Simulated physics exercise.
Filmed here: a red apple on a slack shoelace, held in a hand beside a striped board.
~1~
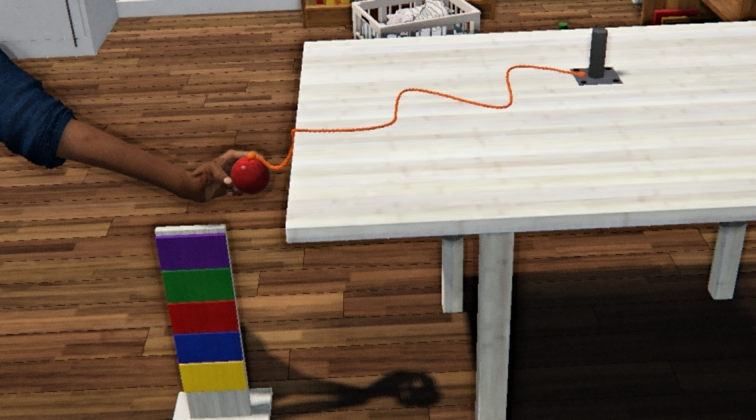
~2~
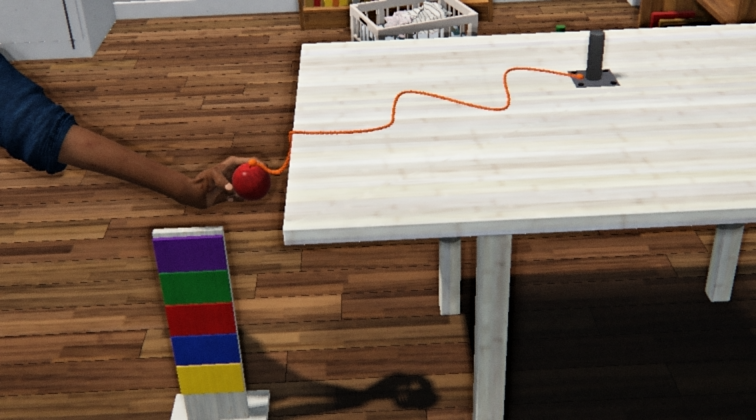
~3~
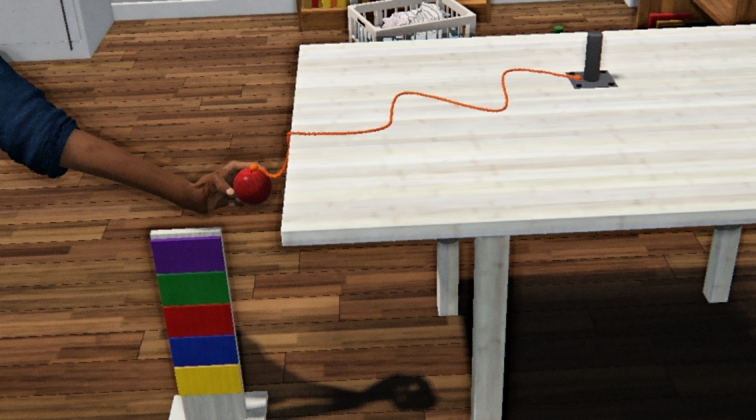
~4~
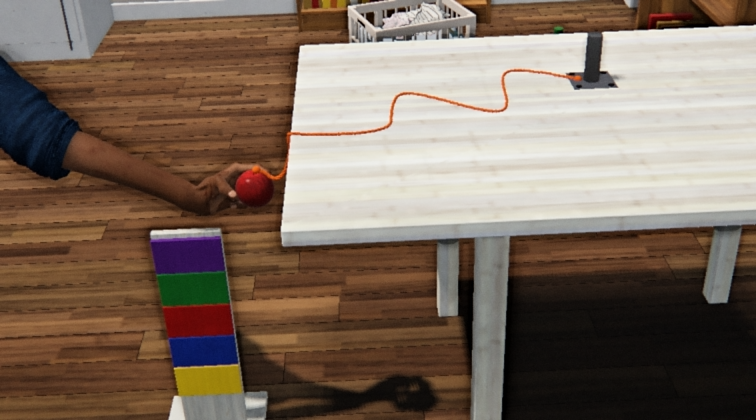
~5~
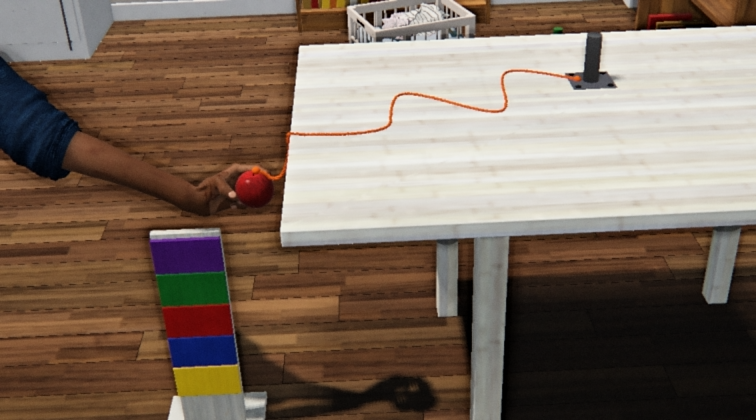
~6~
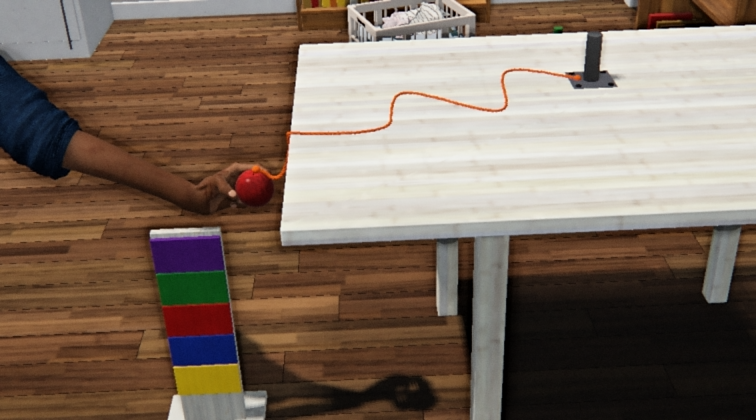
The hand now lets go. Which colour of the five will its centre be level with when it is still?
Its centre will be level with blue.
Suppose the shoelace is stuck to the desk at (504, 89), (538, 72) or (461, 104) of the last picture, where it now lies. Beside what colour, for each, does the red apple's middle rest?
First try red, second try blue, third try green.
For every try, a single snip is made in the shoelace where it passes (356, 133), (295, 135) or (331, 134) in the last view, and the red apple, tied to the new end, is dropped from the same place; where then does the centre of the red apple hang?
First (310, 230), then (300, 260), then (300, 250).
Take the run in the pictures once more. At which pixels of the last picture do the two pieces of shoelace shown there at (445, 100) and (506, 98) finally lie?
They go to (348, 107) and to (440, 96).
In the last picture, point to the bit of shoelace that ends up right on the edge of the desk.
It is around (397, 96).
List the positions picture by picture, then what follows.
The first frame shows red apple (250, 175); purple (193, 254); green (198, 287); red (203, 318); blue (208, 349); yellow (213, 378).
The second frame shows red apple (252, 182); shoelace through (538, 70) (508, 94) (447, 99) (394, 111) (327, 133).
The third frame shows red apple (253, 186).
The fourth frame shows red apple (255, 189); shoelace through (536, 72) (506, 96) (445, 101) (392, 112) (325, 134).
The fifth frame shows red apple (255, 189).
The sixth frame shows red apple (255, 188); shoelace through (535, 72) (505, 95) (445, 100) (392, 112) (325, 134).
A little later, apple near (332, 316); level with blue.
Next, apple near (305, 325); level with blue.
When it is over, apple near (316, 327); level with blue. The shoelace holds its middle at blue.
